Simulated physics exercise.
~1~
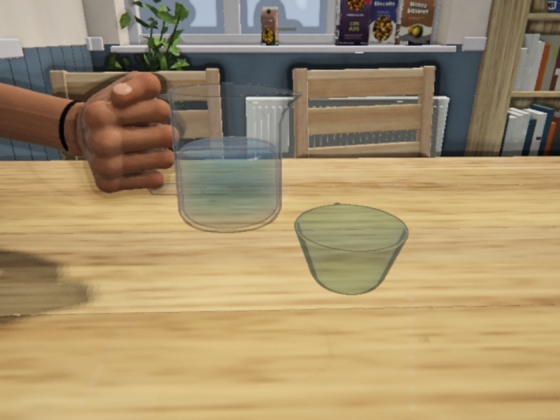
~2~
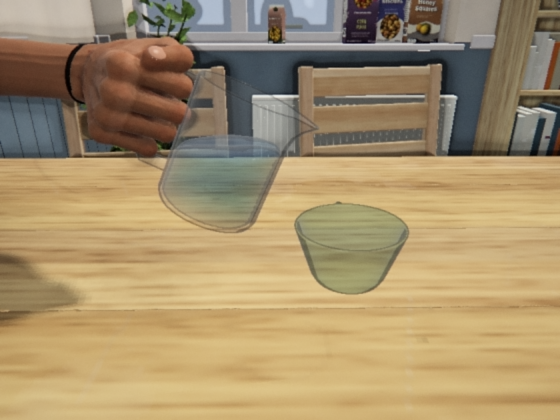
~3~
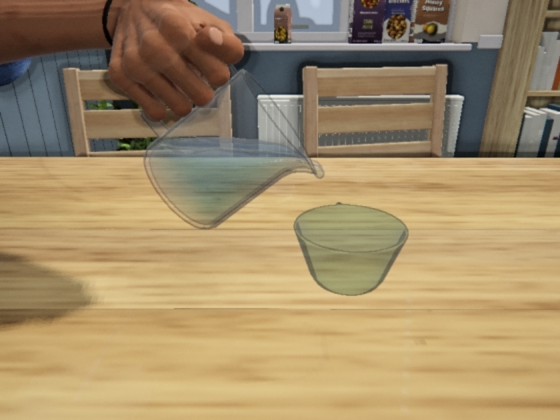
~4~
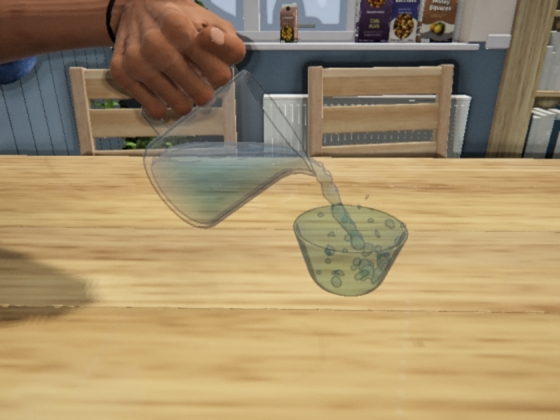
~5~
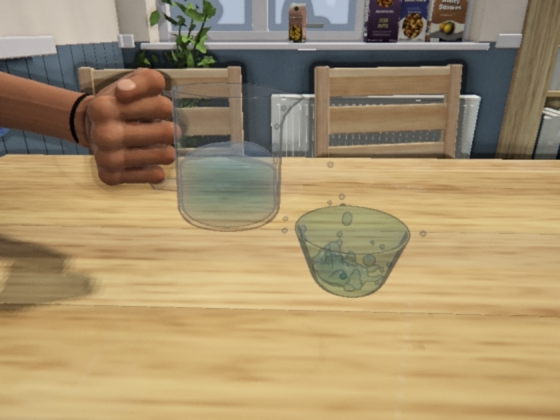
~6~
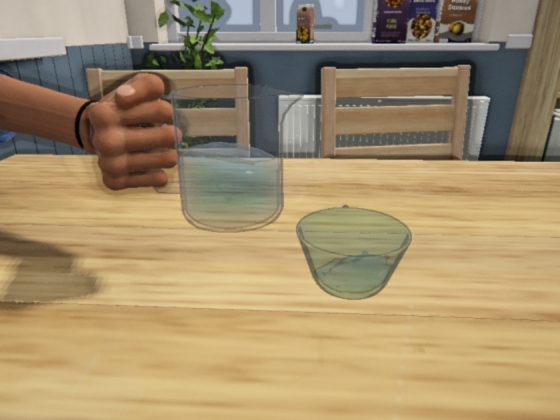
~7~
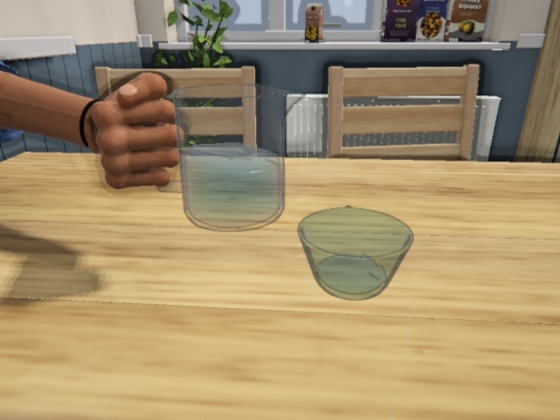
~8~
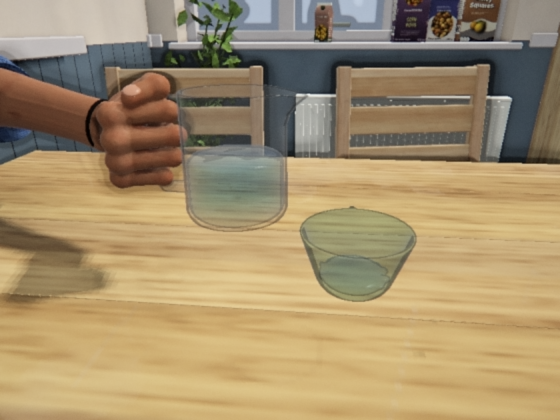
The clip shows a hand tipping a clear pitcher of bluish water to the right over an empty wide cup on a wooden table, pouring a splashing stream into it. The hand then rights the pitcher, and the water settles in the cup's lower part while the pitcher remains partly full.
